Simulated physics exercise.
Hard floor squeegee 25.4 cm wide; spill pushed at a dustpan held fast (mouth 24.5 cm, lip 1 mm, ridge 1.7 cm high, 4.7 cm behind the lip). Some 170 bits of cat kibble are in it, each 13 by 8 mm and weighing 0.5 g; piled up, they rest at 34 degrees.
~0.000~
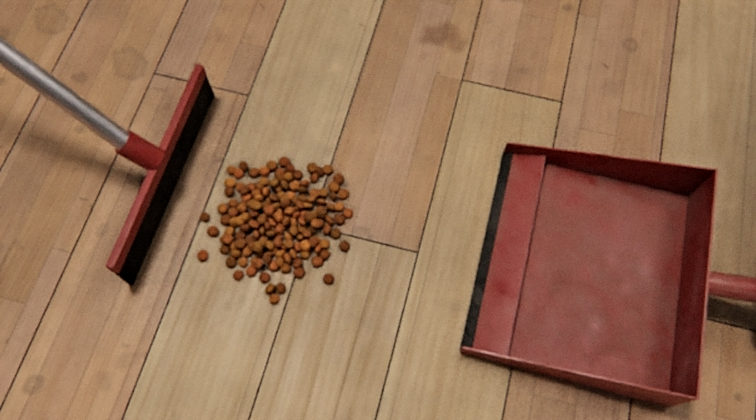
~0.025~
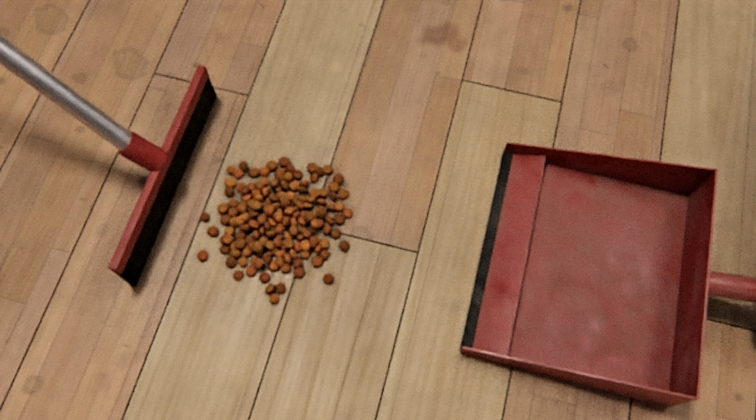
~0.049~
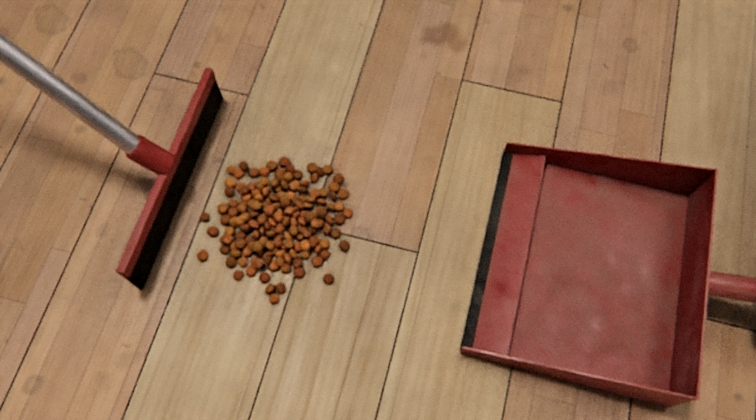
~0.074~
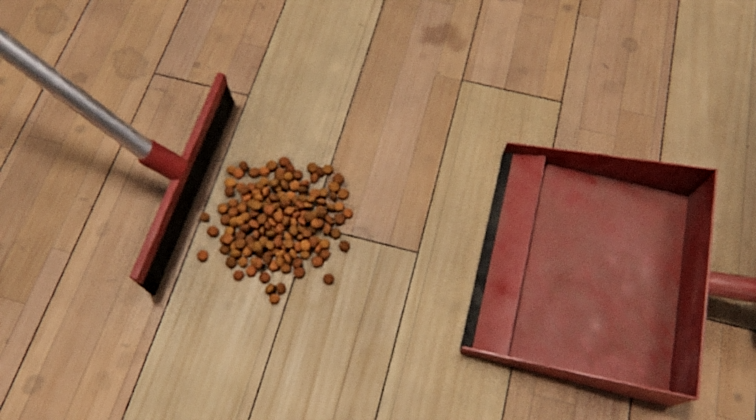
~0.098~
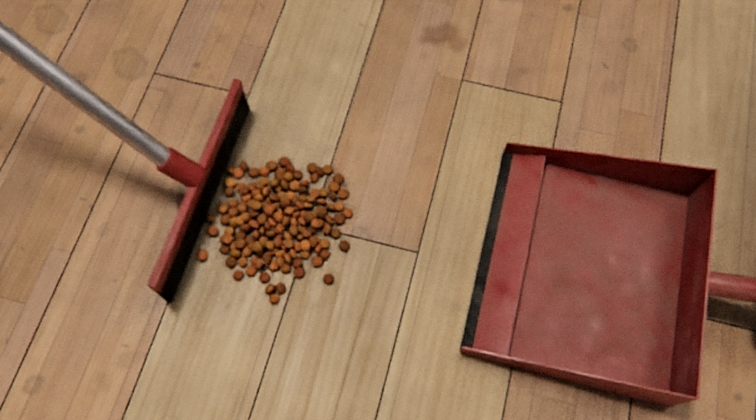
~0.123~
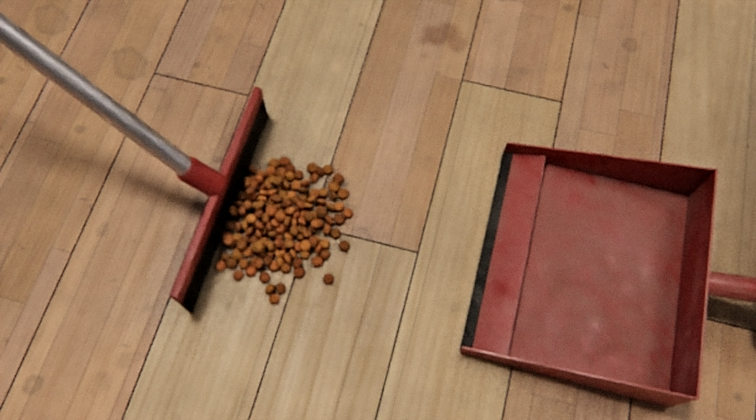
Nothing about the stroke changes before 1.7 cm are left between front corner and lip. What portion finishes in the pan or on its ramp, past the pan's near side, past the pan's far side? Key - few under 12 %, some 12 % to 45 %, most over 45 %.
In the pan or on its ramp: Most. Past the pan's near side: Some. Past the pan's far side: Few.
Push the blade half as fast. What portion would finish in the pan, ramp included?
About 45 per cent.
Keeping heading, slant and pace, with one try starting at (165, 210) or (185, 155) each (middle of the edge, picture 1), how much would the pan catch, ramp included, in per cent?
Around 50 percent, then around 55 percent.
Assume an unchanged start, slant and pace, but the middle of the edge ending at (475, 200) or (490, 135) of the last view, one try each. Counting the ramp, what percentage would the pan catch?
The two tries give roughly 60 and 35 %.
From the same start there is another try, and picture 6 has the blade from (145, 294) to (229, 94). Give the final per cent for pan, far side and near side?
Pan 25, far 0, near 35.
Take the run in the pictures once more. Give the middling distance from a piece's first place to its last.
That distance is around 26 cm.
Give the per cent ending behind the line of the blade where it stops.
My guess is close to 0 per cent.
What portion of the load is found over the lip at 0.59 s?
So far, roughly 60 per cent.
After 0.27 s, middle of the blade 14 cm from the lip; 0 % over the lip, far side 0 %, near side 5 %.
After 0.36 s, middle of the blade 5 cm from the lip; 0 % over the lip, far side 0 %, near side 10 %.
After 0.59 s, middle of the blade 2 cm from the lip; 60 % over the lip, far side 0 %, near side 15 %.
At rest (1.2 s), pan 60 %, near side 15 %, far side 0 %, in front of the lip or behind the blade 25 %.
